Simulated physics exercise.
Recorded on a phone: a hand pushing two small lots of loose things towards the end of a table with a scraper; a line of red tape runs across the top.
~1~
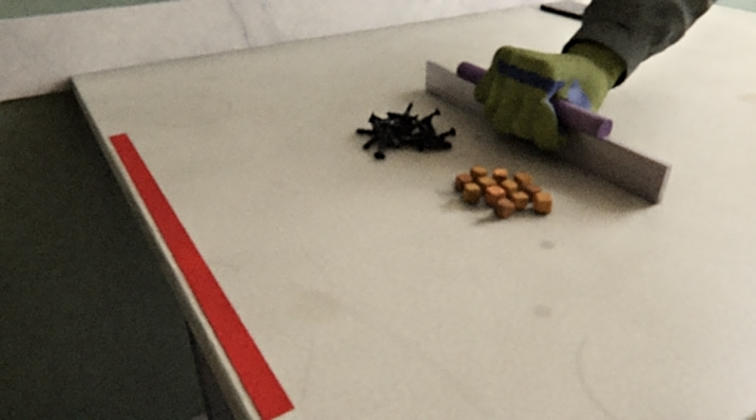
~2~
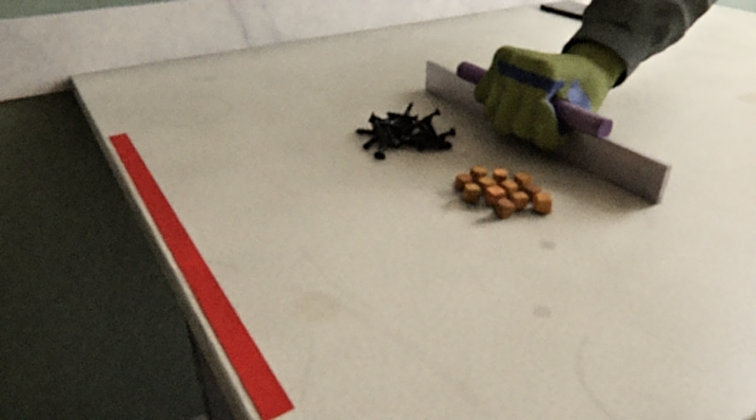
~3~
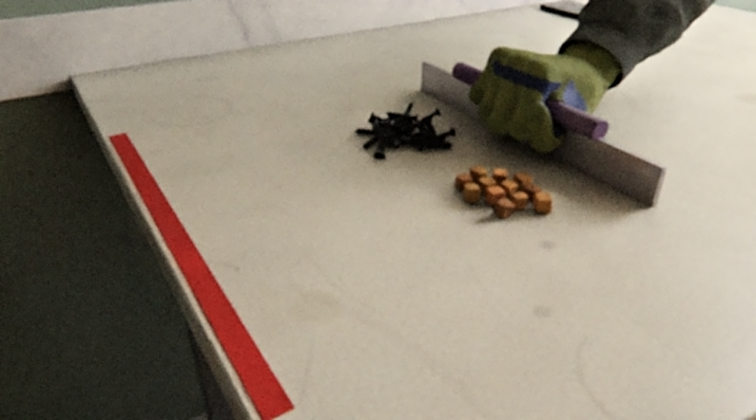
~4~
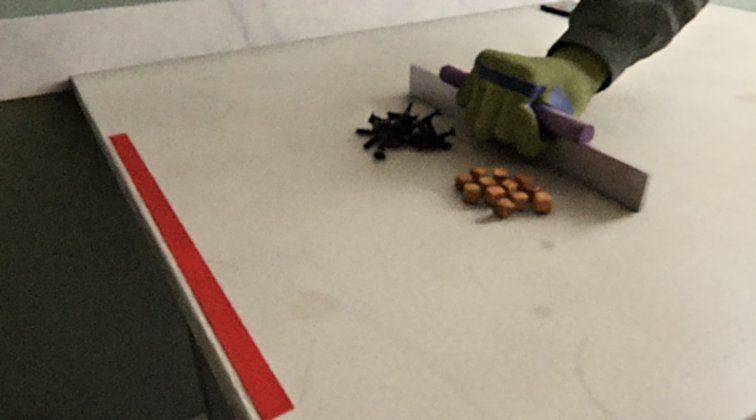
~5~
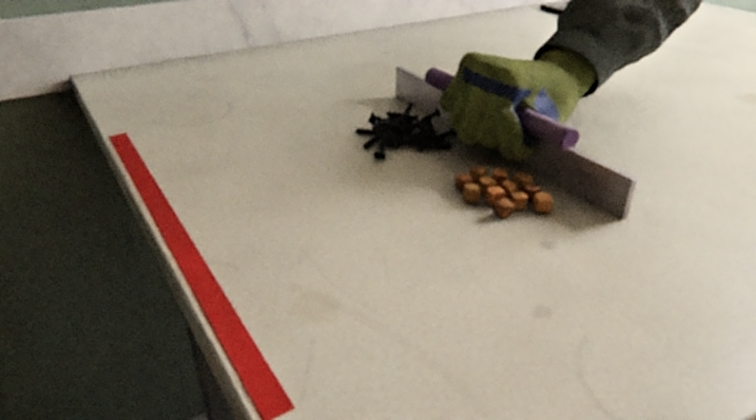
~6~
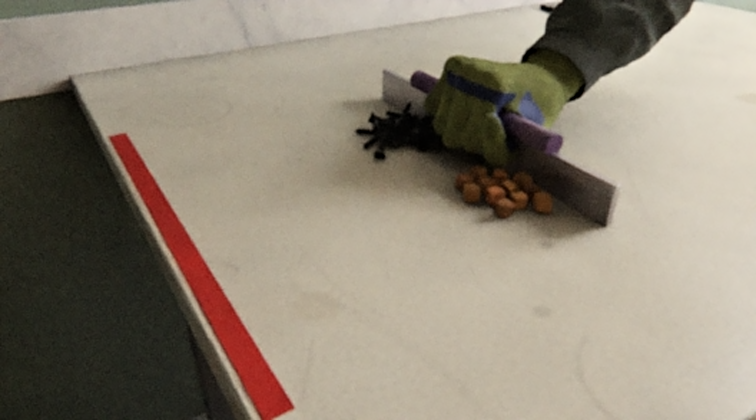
On a pale tabletop with red tape along its left edge, a green-gloved hand held a scraper still, then slid it a short way left, up close to some black screws and small brown cubes.
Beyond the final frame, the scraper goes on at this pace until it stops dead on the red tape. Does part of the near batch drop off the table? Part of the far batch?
My prediction: Near batch: Some comes off; far batch: Some comes off.
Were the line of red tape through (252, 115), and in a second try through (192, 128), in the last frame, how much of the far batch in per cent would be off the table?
About 0 % and 0 %.
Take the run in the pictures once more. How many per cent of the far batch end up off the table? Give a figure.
It works out to around 100 in a hundred.
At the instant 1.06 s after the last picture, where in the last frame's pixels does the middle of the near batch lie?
Centre: About (367, 236).
Then, 1.06 s later than the last frame, scraper still moving, near (334, 151); near batch all on the table, its front near (346, 237); far batch all on the table, its front near (262, 178).
Then, 2.14 s later than the last frame, scraper stopped at the red tape; near batch roughly half over the edge; far batch the larger part over the edge.
Then, 2.42 s later than the last frame, scraper stopped at the red tape; near batch every one over the edge; far batch every one over the edge.
When it is over, scraper stopped at the red tape; near batch every one over the edge; far batch every one over the edge.
